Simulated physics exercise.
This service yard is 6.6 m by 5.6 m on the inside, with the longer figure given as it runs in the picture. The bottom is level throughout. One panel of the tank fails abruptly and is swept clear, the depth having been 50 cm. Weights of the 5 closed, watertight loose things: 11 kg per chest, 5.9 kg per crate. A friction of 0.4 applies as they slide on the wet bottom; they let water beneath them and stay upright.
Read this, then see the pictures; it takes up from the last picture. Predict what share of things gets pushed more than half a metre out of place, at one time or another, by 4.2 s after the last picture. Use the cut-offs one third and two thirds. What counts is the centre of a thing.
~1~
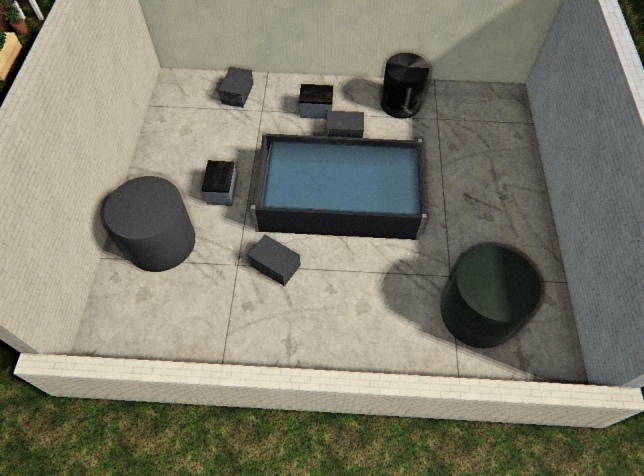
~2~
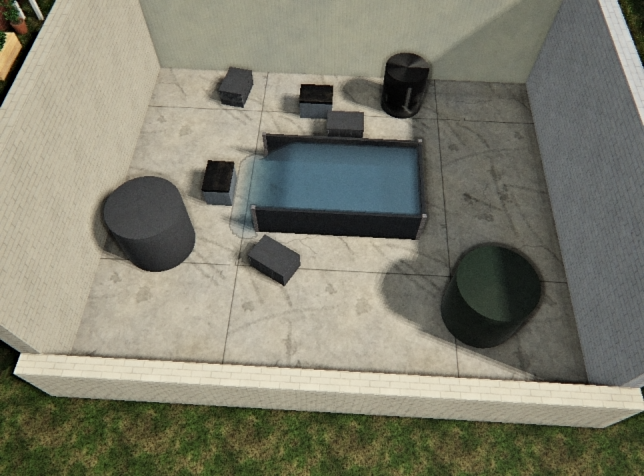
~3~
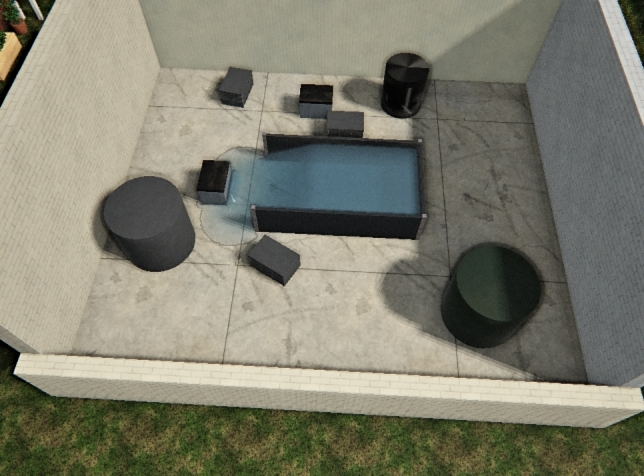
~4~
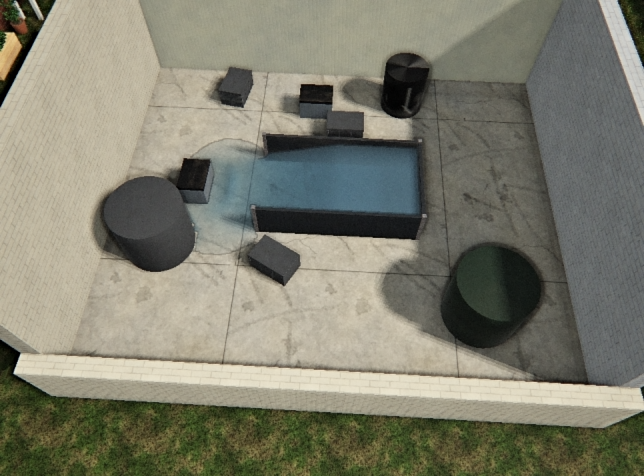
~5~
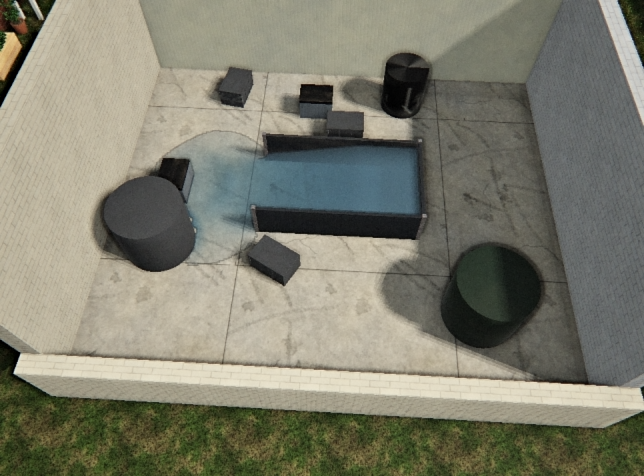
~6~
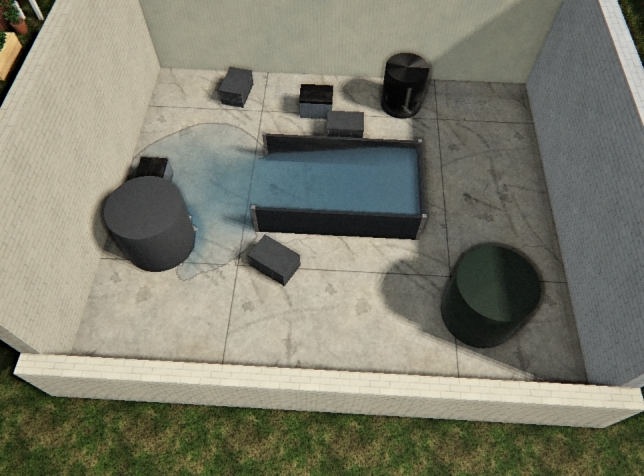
One to two thirds.
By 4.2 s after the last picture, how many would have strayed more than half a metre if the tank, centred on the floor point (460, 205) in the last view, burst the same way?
Result: 3.
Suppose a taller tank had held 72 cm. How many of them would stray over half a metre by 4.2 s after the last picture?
With that change, 4 of them.
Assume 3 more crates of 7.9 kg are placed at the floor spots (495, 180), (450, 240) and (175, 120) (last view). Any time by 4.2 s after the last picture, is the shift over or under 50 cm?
The first comes out within the limit, the second within the limit, the third beyond the limit.
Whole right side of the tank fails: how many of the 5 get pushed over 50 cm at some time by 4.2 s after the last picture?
In that case 0 of them.
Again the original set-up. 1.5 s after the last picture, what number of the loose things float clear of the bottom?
By my count, 1.
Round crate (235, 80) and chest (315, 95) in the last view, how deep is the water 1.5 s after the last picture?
Close to 1 and 0 centimetres.
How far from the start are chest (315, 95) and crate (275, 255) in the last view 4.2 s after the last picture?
The first is off by 80 cm, the second by 0 cm.
Then, 0.4 s after the last picture 1 of 5 are over 50 cm from their spots; 1 afloat.
Then, 1.5 s after the last picture 1 of 5 are over 50 cm from their spots; 1 afloat.
Then, 2.8 s after the last picture 1 of 5 are over 50 cm from their spots; 1 afloat.
Then, 4.2 s after the last picture 3 of 5 are over 50 cm from their spots, and 3 have been at some point; 3 afloat.
